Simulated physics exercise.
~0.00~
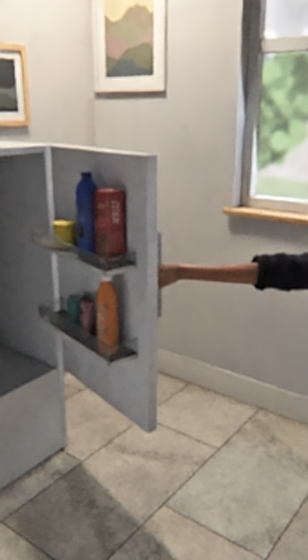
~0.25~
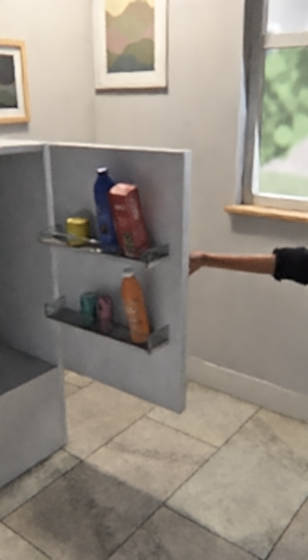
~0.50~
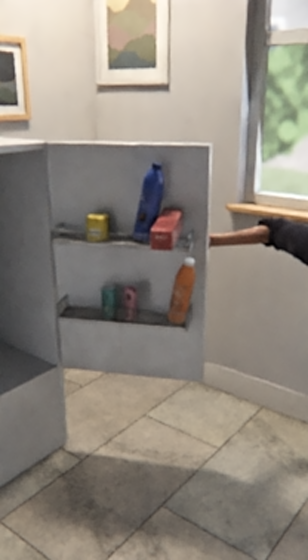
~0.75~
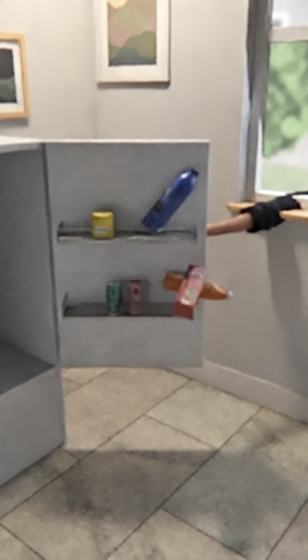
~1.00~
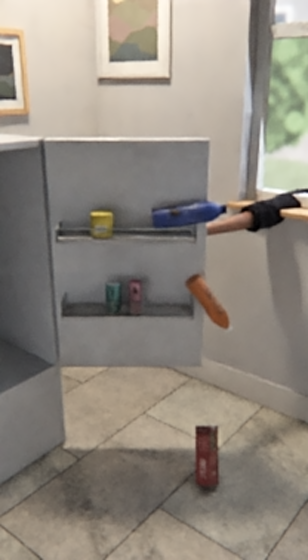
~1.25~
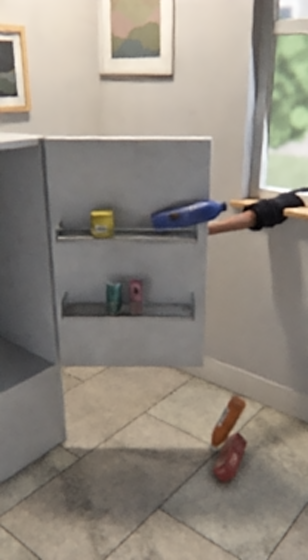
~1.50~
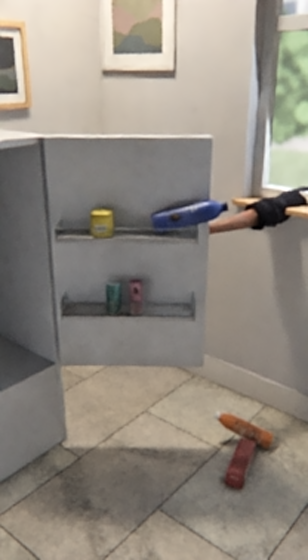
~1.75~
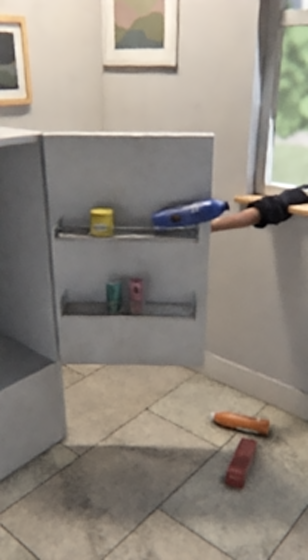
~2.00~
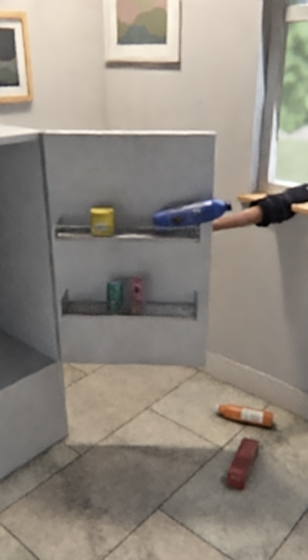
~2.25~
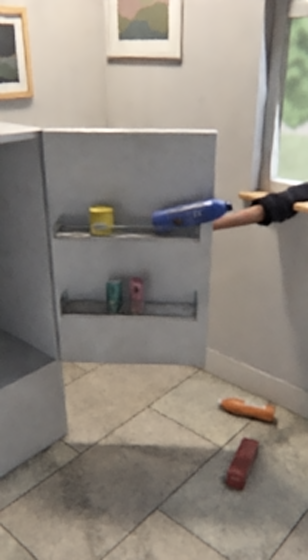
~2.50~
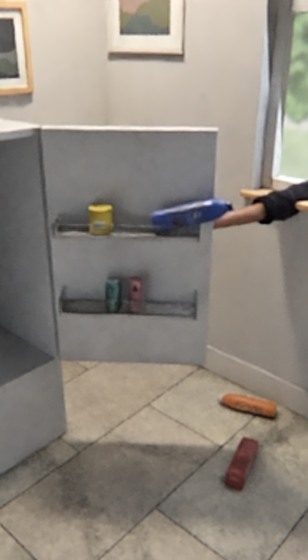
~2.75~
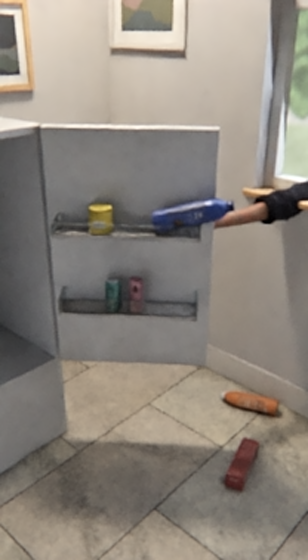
In the video, a hand swings open a grey refrigerator door holding containers on two racks, and a red carton and an orange bottle tip out and fall to the tiled floor, while a blue bottle topples but stays on the upper rack and the yellow, turquoise and pink containers remain upright.
